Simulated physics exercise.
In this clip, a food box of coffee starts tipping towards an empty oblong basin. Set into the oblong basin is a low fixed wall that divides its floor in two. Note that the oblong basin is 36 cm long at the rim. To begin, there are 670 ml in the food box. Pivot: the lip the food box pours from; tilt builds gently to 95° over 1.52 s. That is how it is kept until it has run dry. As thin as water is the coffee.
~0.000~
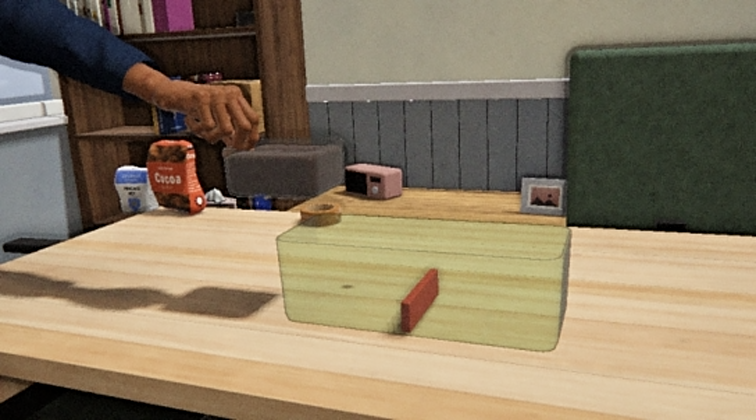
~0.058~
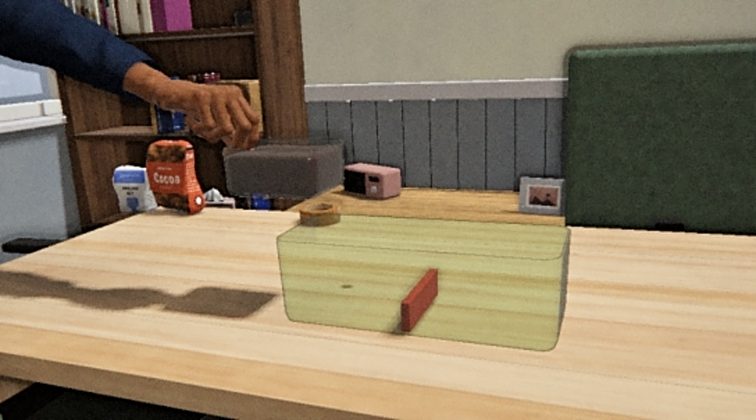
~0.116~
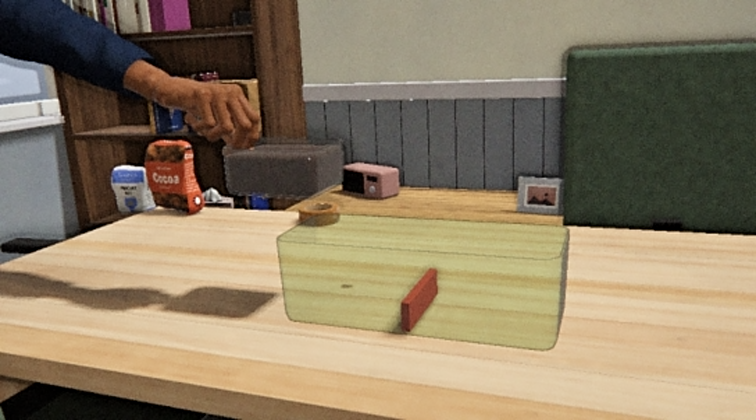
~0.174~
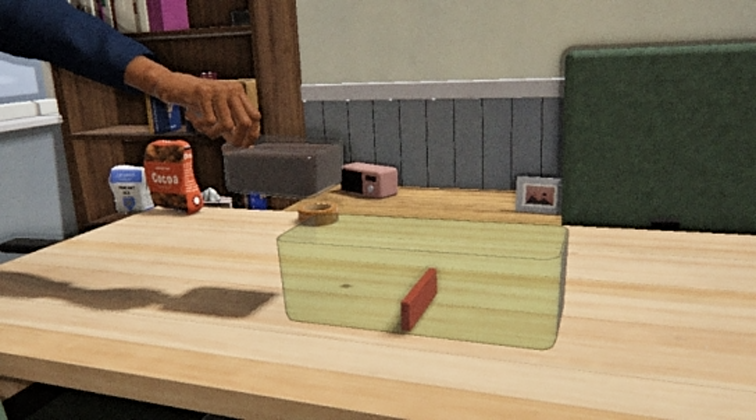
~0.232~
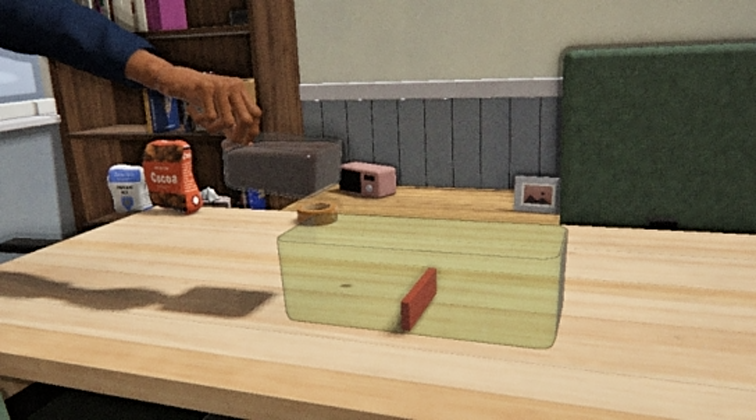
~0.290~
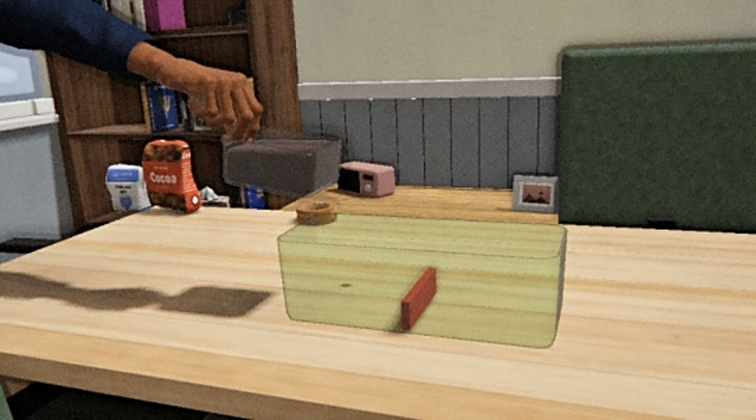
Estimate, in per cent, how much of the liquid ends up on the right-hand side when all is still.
13 %.
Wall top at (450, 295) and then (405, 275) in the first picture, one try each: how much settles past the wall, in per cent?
10 then 40 %.
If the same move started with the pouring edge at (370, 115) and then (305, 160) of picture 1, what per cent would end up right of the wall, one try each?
Result: 80 per cent, then 10 per cent.
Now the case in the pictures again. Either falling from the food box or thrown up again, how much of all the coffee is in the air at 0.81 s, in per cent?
Roughly 30 percent.
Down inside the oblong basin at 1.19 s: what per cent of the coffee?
About 76 per cent.
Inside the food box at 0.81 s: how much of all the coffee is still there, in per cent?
About 56 per cent.
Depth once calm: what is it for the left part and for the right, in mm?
I'd expect close to 26 mm on the left and close to 4 mm on the right.
After 0.81 s the tilt is 52° and 55 per cent is still to pour, 16 is left of the wall and 0 right of it.
After 1.19 s the tilt is 84° and 13 per cent is still to pour, 67 is left of the wall and 9 right of it.
After 1.59 s the tilt is 95° and 2 per cent is still to pour, 83 is left of the wall and 11 right of it.
After 2.02 s the tilt is 95° and 0 per cent is still to pour, 86 is left of the wall and 12 right of it.
In the end 86 per cent lies left of the wall, 13 right of it and 2 outside.
